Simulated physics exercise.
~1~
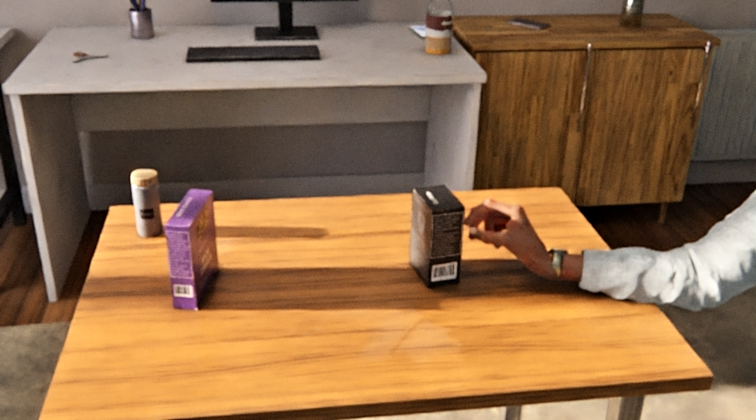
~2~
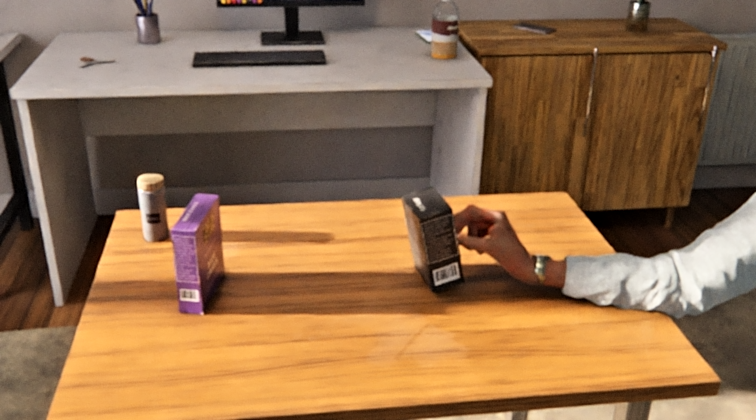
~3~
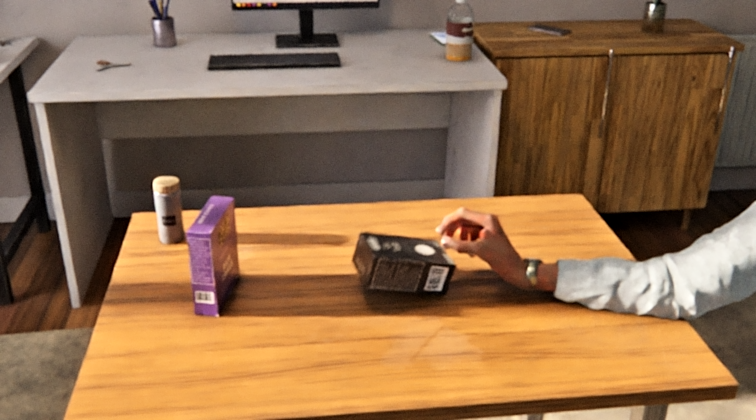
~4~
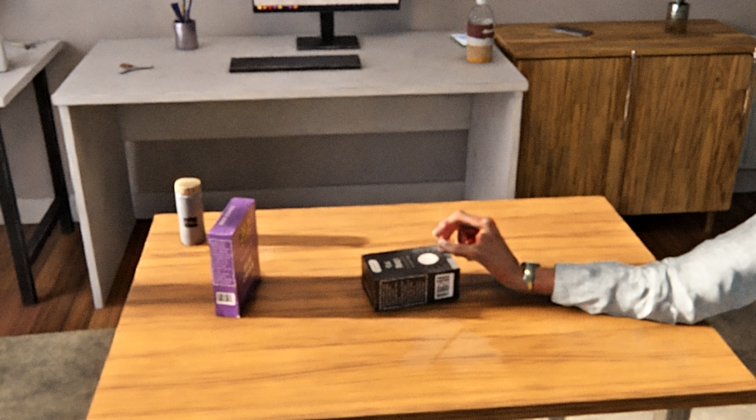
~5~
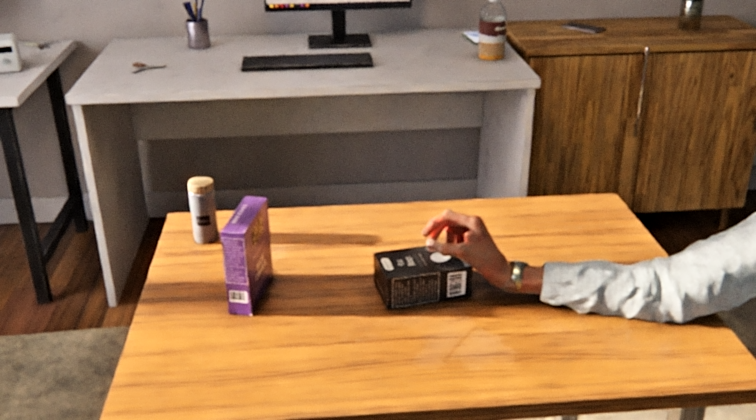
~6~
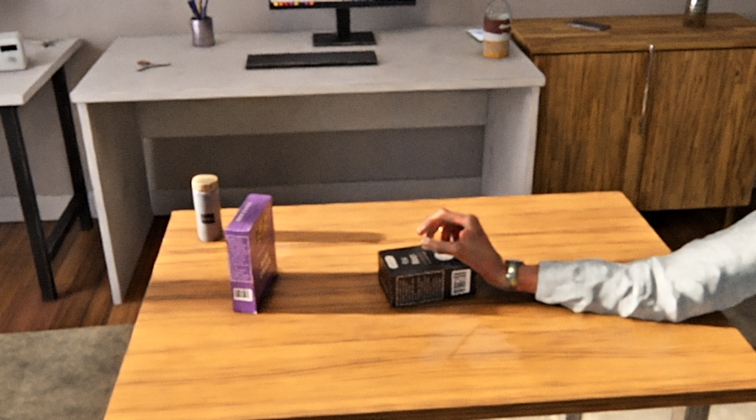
A hand in a pale blue sleeve, wearing a wristwatch, reaches in from the right over a wooden table, seen from slightly above in a room with a grey desk and a wooden cabinet behind. A black carton stands near the fingers, with a purple packet upright on the left and a grey shaker with a tan lid behind it. The fingertips push the carton leftward, and it tilts away from the hand. It topples onto its side as the view pans slightly left. The hand stays just above the fallen carton, while the packet and shaker remain standing.
